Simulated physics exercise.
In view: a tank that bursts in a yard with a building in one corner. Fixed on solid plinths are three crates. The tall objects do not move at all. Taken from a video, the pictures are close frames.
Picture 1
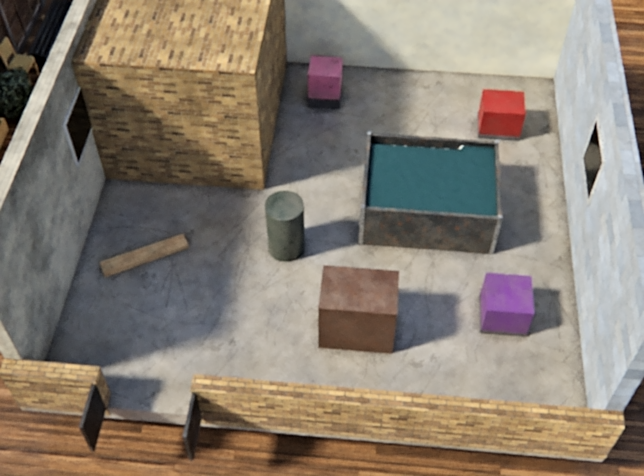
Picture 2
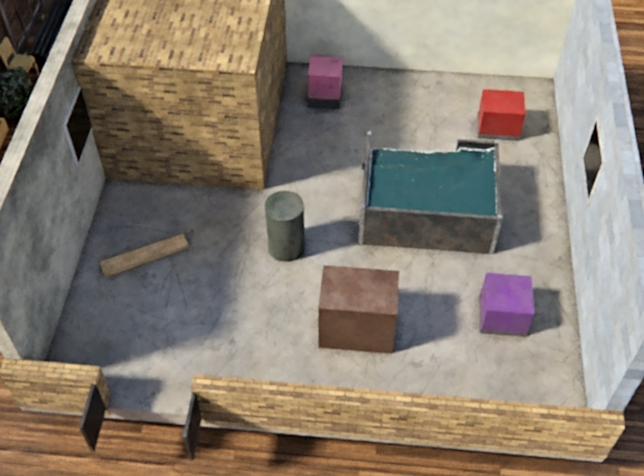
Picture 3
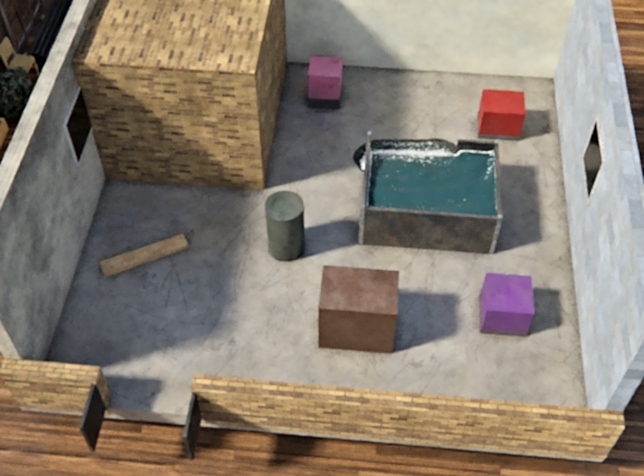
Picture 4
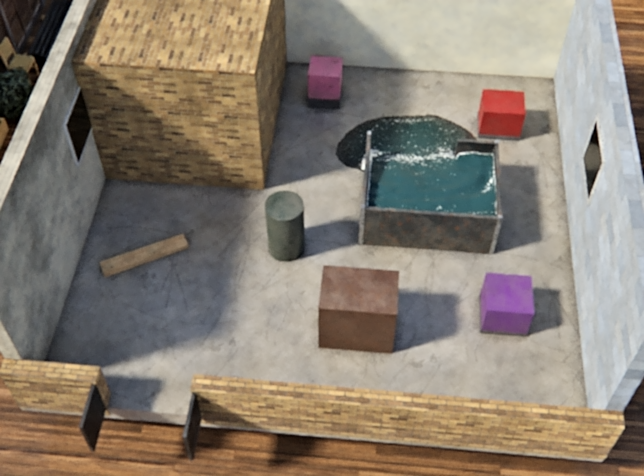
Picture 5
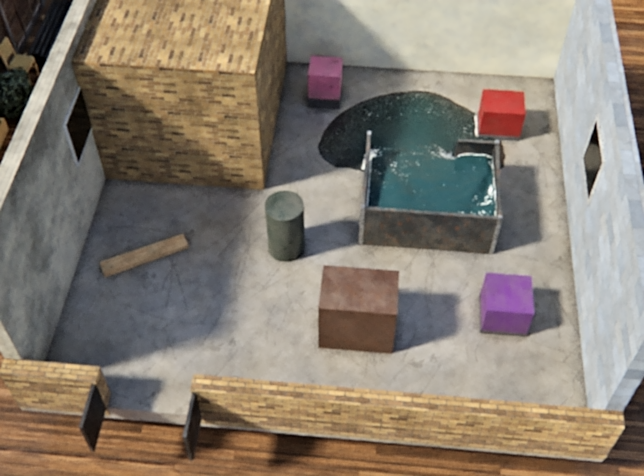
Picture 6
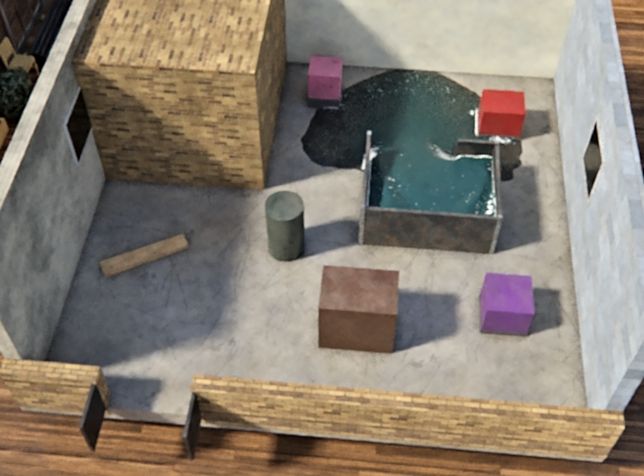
In a walled yard with a brick building in one corner, water in an open tank pours out through its far side and spreads across the floor toward the back wall, reaching around the red block as the surrounding objects stay still.
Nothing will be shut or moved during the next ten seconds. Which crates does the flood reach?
One by one: The purple crate is hit by the water. The pink crate is hit by the water. The red crate is hit by the water.
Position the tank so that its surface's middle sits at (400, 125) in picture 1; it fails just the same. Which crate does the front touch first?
Answer: The pink-painted one.
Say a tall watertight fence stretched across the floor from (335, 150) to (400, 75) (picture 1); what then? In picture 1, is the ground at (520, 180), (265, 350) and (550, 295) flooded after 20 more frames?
Outcome by spot, in order - watered, unwatered, watered.
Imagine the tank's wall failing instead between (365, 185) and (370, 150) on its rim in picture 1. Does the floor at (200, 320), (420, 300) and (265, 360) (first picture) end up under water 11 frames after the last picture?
Those three come out moisture-free, moisture-free and soaked, one after another.
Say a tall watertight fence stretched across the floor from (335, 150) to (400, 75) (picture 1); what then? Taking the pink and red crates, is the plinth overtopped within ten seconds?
As I see it, pink is untouched, while red is reached.
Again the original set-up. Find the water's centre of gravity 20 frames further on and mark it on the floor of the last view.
Around pixel (409, 139) of the last picture.
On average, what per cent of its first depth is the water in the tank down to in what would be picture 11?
Around 50 percent.
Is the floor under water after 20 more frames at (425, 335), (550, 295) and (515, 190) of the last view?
Going through them one by one, the first is spared, the second spared and the third waterlogged.
A moment on, water covers 20 % of the floor; the purple crate not reached, the pink crate water round its plinth, the red crate water round its plinth.
Next, water covers 25 % of the floor; the purple crate not reached, the pink crate water round its plinth, the red crate water round its plinth.
Then, water covers 40 % of the floor; the purple crate not reached, the pink crate water round its plinth, the red crate water round its plinth.
Later, water covers 70 % of the floor; the purple crate water round its plinth, the pink crate water round its plinth, the red crate water round its plinth.
In the end, water covers 90 % of the floor; the purple crate was topped, the pink crate was topped, the red crate was topped.
